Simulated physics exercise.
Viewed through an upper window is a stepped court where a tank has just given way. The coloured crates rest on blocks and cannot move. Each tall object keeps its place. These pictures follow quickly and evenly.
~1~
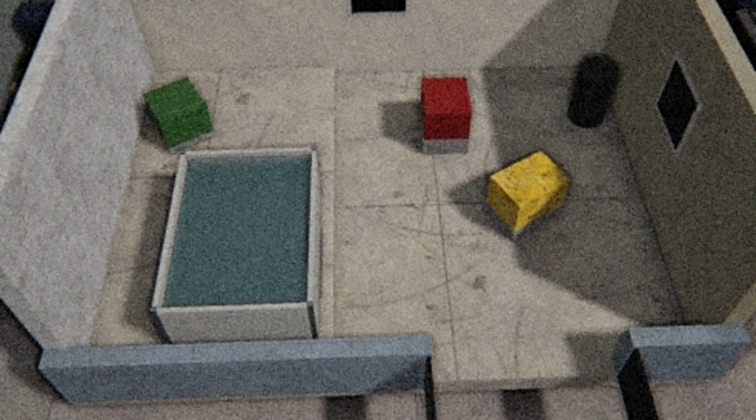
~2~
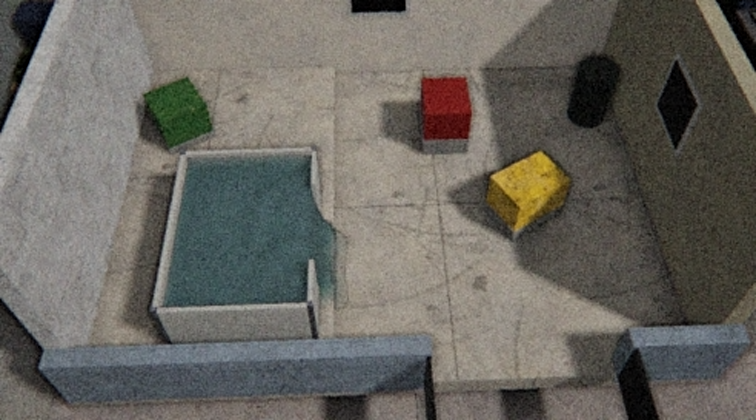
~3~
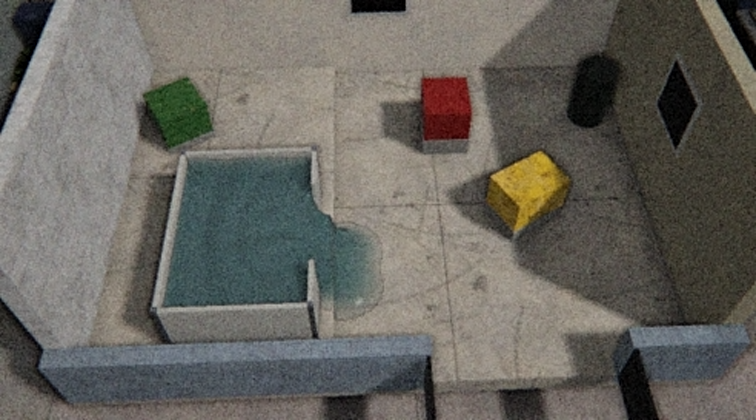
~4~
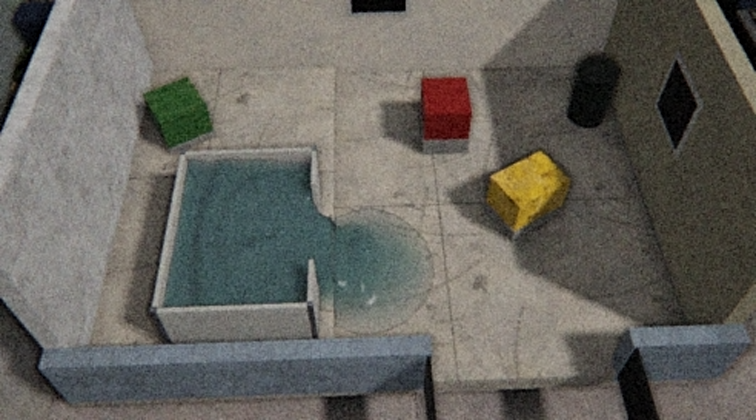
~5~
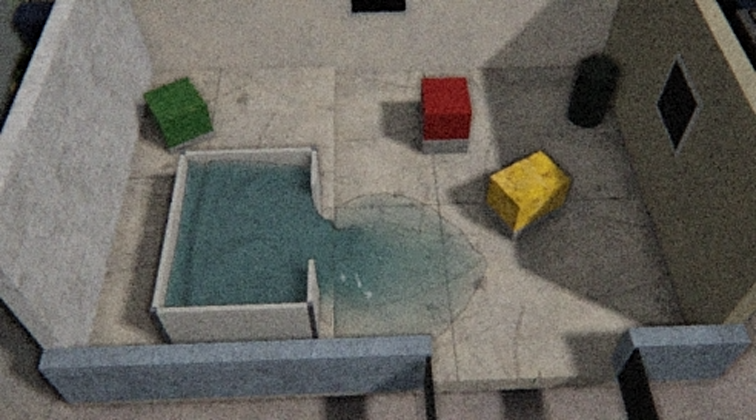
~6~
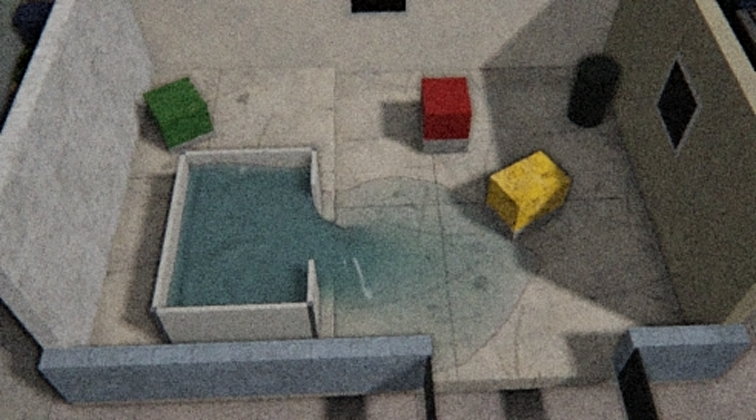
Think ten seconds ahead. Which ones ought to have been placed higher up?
In the end: The red crate stays dry; the green crate stays dry; the yellow crate gets soaked.
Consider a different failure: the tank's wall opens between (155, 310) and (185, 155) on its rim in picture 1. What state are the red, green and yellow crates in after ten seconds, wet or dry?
Here goes: Red crate - left alone; green crate - hit; yellow crate - left alone.
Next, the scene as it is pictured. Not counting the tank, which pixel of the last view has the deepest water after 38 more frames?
I'd go with (337, 74) as the deepest place.
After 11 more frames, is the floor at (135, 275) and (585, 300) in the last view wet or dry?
One after the other: Free of water, covered.
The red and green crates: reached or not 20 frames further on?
Quick answer: Red, wetted; green, not wet.
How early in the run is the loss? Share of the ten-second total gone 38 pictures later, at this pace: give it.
Close to 65 out of every hundred.
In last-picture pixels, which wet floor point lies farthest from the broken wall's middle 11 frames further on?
I would point to (608, 95).
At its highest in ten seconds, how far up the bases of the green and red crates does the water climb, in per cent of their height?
I'd put it at some 10 % for one and some 60 % for the other, in that order.
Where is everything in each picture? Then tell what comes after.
Still water in the open tank at (242, 226), in the first frame.
Water pours out at (314, 248) and has run to (332, 226), in the second frame.
Water pours out at (314, 251) and has run to (371, 239), in the third frame.
The front is at (423, 251), out from the gap at (314, 252), in the fourth frame.
The front is at (476, 256), out from the gap at (314, 252), in the fifth frame.
Water pours out at (314, 251) and has run to (534, 262), in the sixth frame.
A moment on, water covers 40 % of the floor; the red crate water round its plinth, the green crate not reached, the yellow crate water round its plinth.
Next, water covers 50 % of the floor; the red crate water round its plinth, the green crate not reached, the yellow crate water round its plinth.
Then, water covers 55 % of the floor; the red crate water round its plinth, the green crate not reached, the yellow crate water round its plinth.
Later, water covers 65 % of the floor; the red crate water round its plinth, the green crate not reached, the yellow crate water round its plinth.
In the end, water covers 70 % of the floor; the red crate stayed above the water, the green crate stayed above the water, the yellow crate was topped.
